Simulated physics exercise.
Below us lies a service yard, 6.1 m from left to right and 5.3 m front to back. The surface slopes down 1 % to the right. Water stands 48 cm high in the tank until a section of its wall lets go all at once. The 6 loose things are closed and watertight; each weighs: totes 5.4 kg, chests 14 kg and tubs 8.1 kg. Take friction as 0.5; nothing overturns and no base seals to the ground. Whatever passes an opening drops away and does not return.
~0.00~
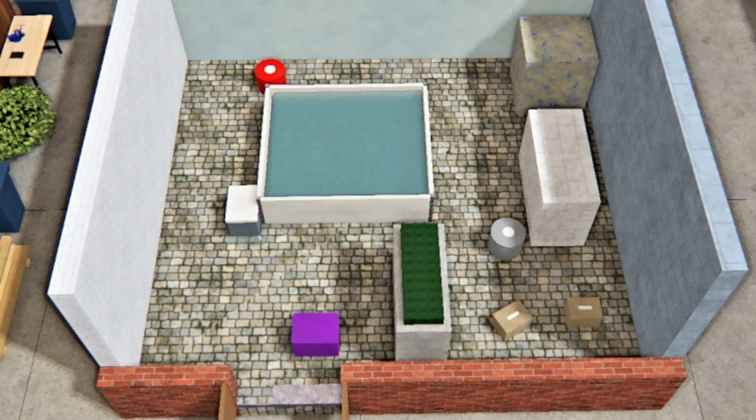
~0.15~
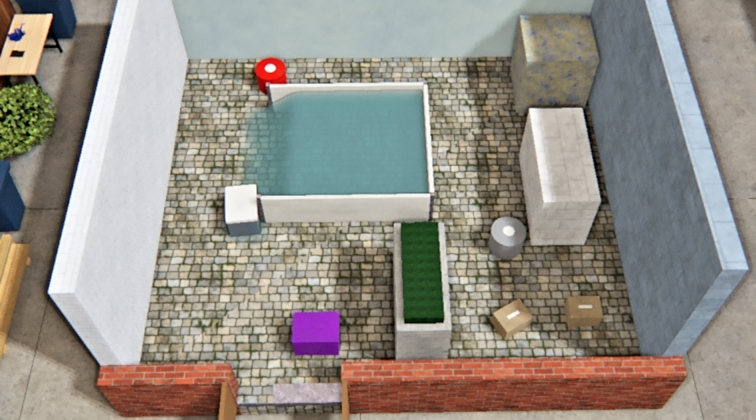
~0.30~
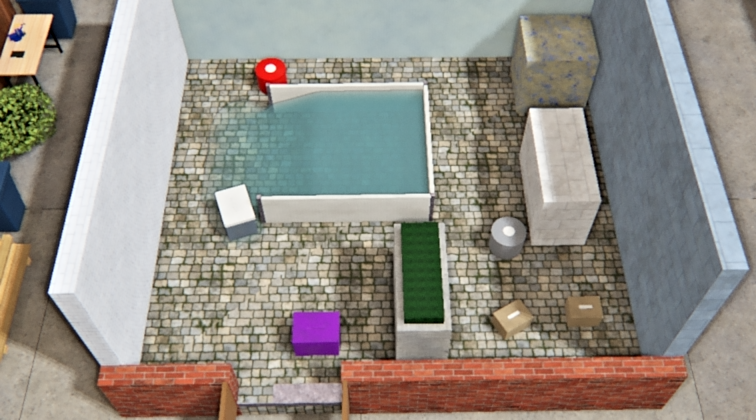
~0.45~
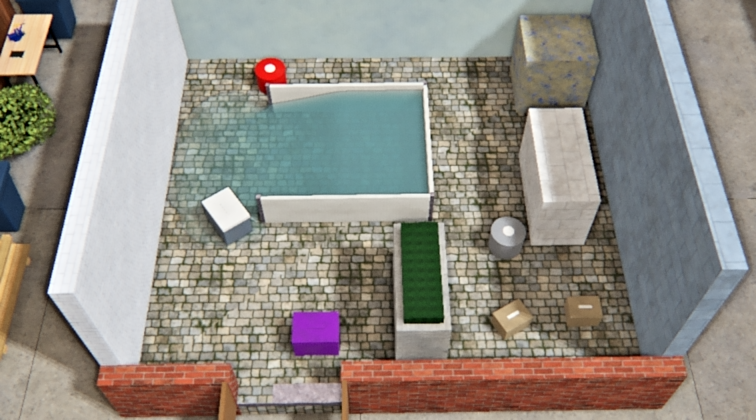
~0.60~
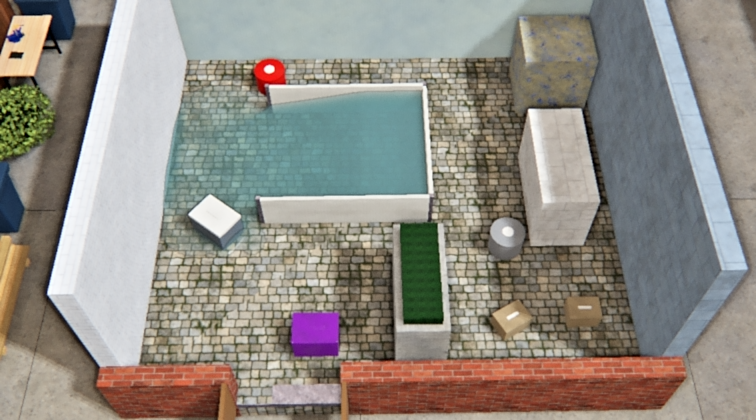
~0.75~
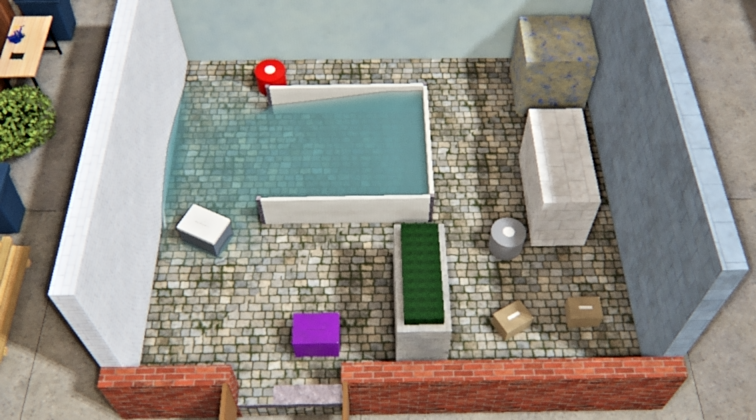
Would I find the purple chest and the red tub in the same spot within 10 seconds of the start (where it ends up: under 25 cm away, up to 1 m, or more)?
The purple chest ends far away; the red tub travels far.
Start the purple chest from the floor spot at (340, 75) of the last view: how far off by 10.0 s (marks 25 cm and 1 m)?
It gets carried off.
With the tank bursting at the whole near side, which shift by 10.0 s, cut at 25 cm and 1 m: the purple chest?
Then the purple chest travels far.
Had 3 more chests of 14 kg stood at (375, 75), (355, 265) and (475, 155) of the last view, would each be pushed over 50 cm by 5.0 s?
In turn: More, short of it, less.
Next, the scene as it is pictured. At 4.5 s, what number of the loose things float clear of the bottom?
2 of them.
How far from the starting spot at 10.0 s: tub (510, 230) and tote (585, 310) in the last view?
In turn: 120 cm, 60 cm.
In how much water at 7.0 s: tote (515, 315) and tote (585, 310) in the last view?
Roughly 2 and 1 cm.
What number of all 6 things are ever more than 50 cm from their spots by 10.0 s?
6 of them.
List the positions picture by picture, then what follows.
In the first frame, the purple chest at (315, 328), on the bottom; the red tub at (270, 70), on the bottom; water covers 4.2 m2; 0 of 6 have shifted.
In the second frame, the purple chest at (315, 327), on the bottom; the red tub at (270, 69) rests on the ground; water covers 5.0 m2; 0 of 6 have shifted.
In the third frame, the purple chest at (316, 327), on the bottom; the red tub at (270, 69) rests on the ground; 6.0 m2 under water; 1 of 6 have shifted.
In the fourth frame, the purple chest at (315, 327), on the bottom; the red tub at (270, 69), on the bottom; 7.2 m2 under water; 1 of 6 have shifted.
In the fifth frame, the purple chest at (315, 328), on the bottom; the red tub at (269, 70), on the bottom; water covers 7.9 m2; 1 of 6 have shifted.
In the sixth frame, the purple chest at (316, 328) rests on the ground; the red tub at (270, 70) rests on the ground; 8.3 m2 under water; 1 of 6 have shifted.
After 2.0 s the purple chest is near (316, 328), 0.0 m from its start, aground; the red tub is near (270, 70), 0.0 m from its start, aground; 0 of 6 are out; 0 afloat.
After 4.5 s the purple chest is near (376, 317), 0.7 m from its start, afloat; the red tub is near (446, 73), 2.6 m from its start, afloat; 1 of 6 are out; 2 afloat.
After 7.0 s the purple chest is near (347, 225), 1.5 m from its start, afloat; the red tub is near (500, 73), 3.4 m from its start, afloat; 1 of 6 are out; 2 afloat.
After 10.0 s the purple chest is near (289, 229), 1.5 m from its start, aground; the red tub is near (501, 204), 4.0 m from its start, afloat; 1 of 6 are out; 4 afloat.
